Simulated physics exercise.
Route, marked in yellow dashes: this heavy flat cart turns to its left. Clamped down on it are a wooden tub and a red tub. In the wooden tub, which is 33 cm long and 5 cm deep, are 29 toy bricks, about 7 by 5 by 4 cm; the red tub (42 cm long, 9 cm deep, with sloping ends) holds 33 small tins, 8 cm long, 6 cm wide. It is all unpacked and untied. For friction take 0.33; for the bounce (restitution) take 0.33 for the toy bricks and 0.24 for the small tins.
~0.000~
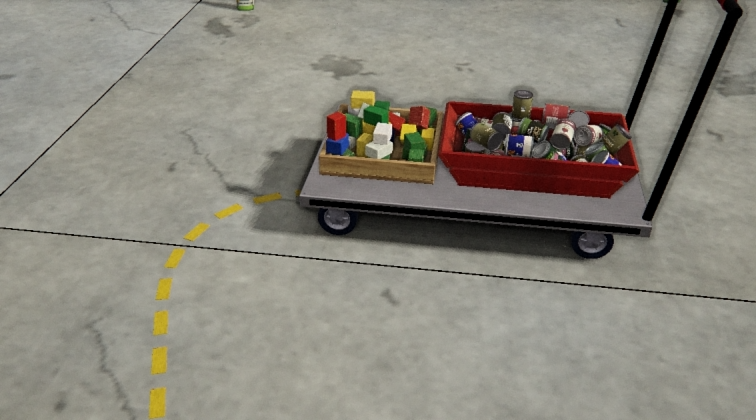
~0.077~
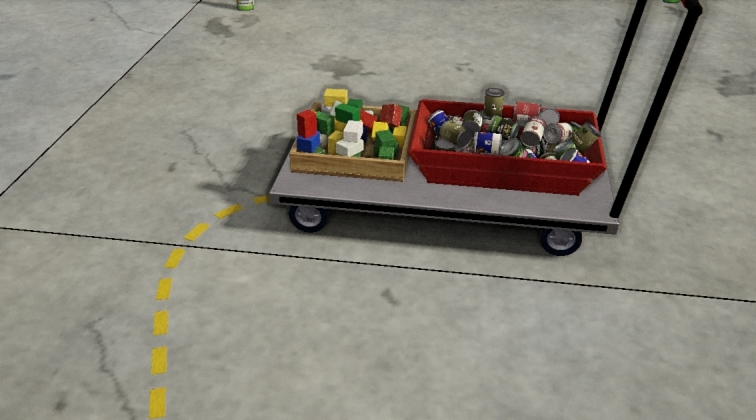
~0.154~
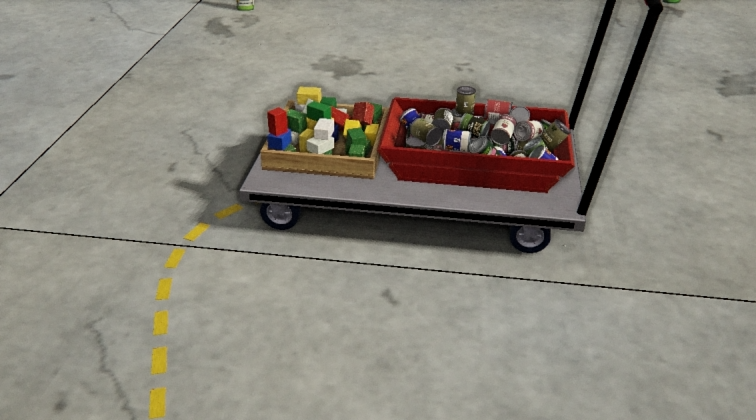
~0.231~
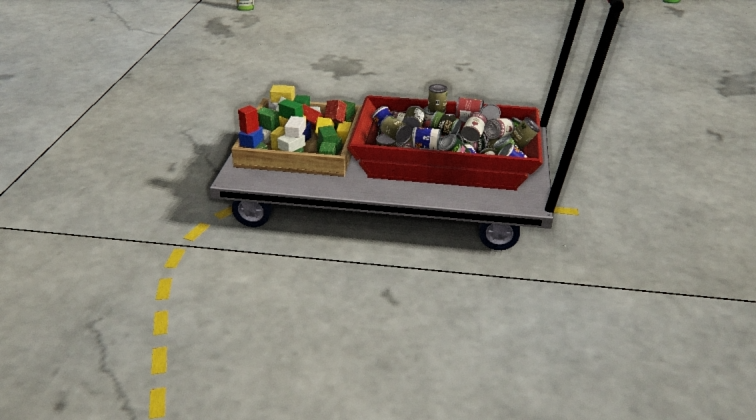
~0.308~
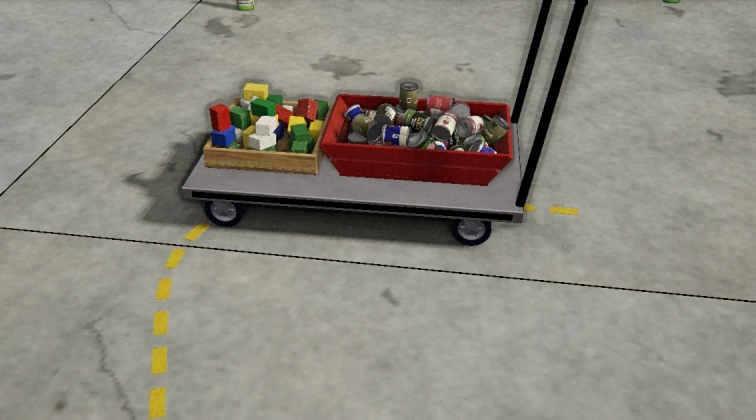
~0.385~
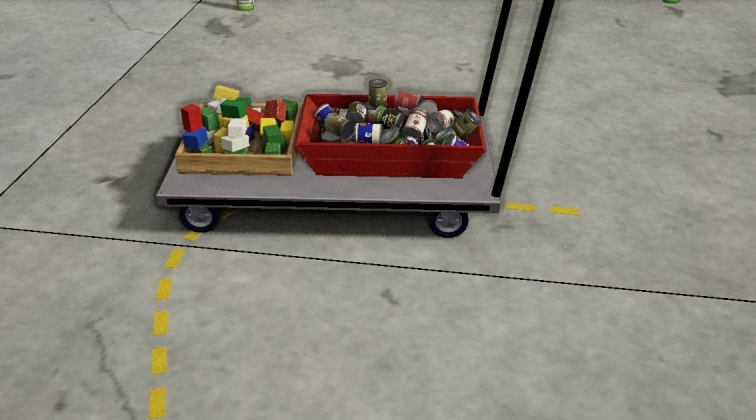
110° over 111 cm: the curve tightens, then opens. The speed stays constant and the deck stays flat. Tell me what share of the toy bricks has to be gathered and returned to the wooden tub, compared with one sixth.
It's going to stop short of a sixth.
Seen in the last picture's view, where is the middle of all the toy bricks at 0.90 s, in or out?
Centre approx. at (103, 244).
After 0.71 s, wooden tub 27 in, 2 out and red tub 33 in, 0 out.
After 0.90 s, wooden tub 27 in, 2 out and red tub 33 in, 0 out.
After 1.19 s, wooden tub 27 in, 2 out and red tub 32 in, 1 out.
When it is over (at 1.64 s), wooden tub 27 in, 2 out and red tub 32 in, 1 out. Asked share, 2 of 29, 7 per cent.
